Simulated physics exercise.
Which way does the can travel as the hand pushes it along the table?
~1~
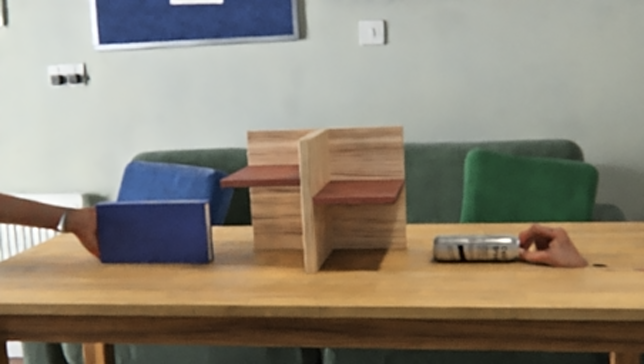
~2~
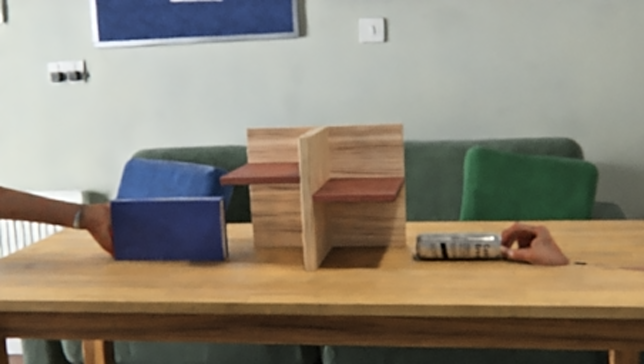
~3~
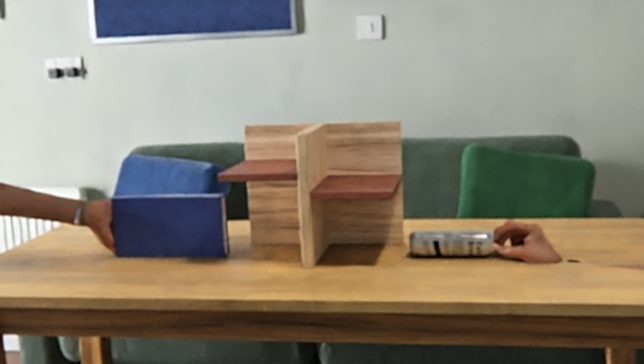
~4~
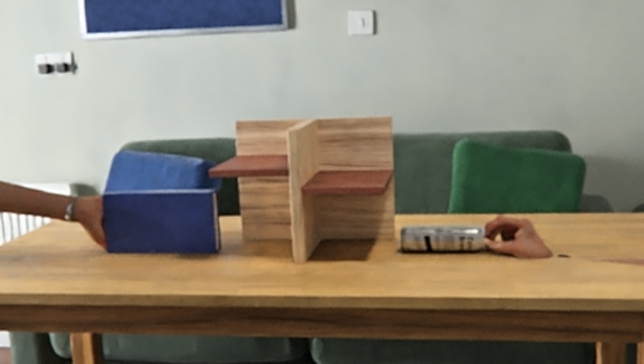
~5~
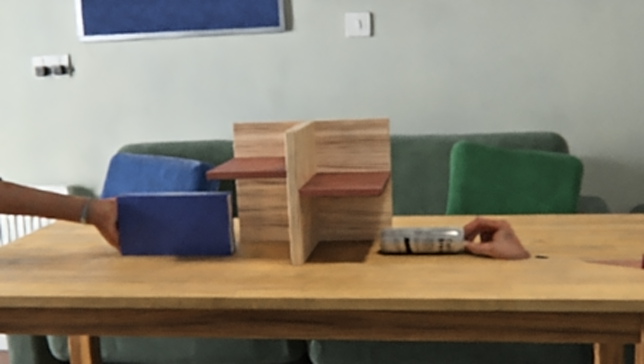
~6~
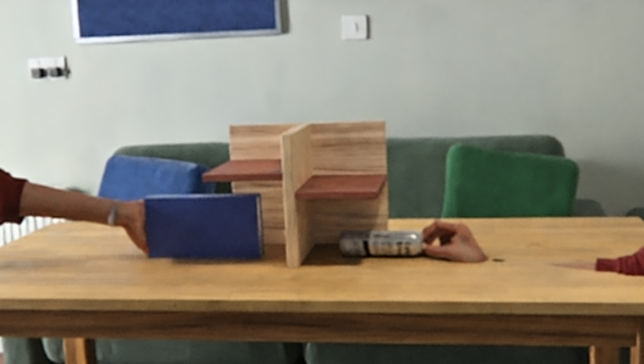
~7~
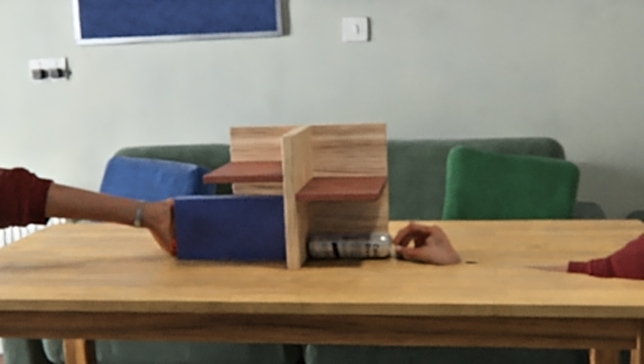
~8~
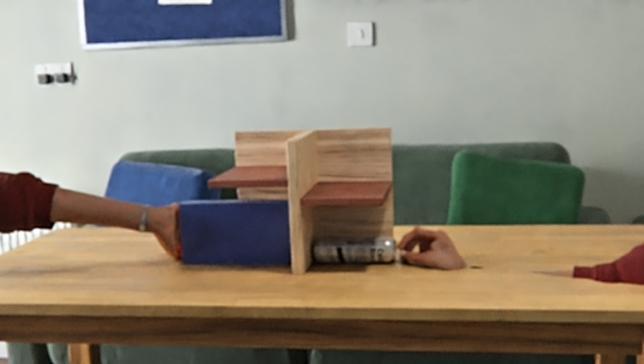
The can moves to the left, toward the rack and in under the shelf on its side.
A small wooden rack with a reddish-brown low shelf on each side of an upright divider stands on a wooden table, seen from the front by a slightly swaying camera. Behind it are a green sofa with a blue cushion on the left and a green one on the right. A hand at the left holds a blue book on its side, while another at the right holds a white can lying on its side. The hands slowly push the book right and the can left, up to the rack and then partly in. Finally, both objects rest under the shelves, with the hands still beside them.
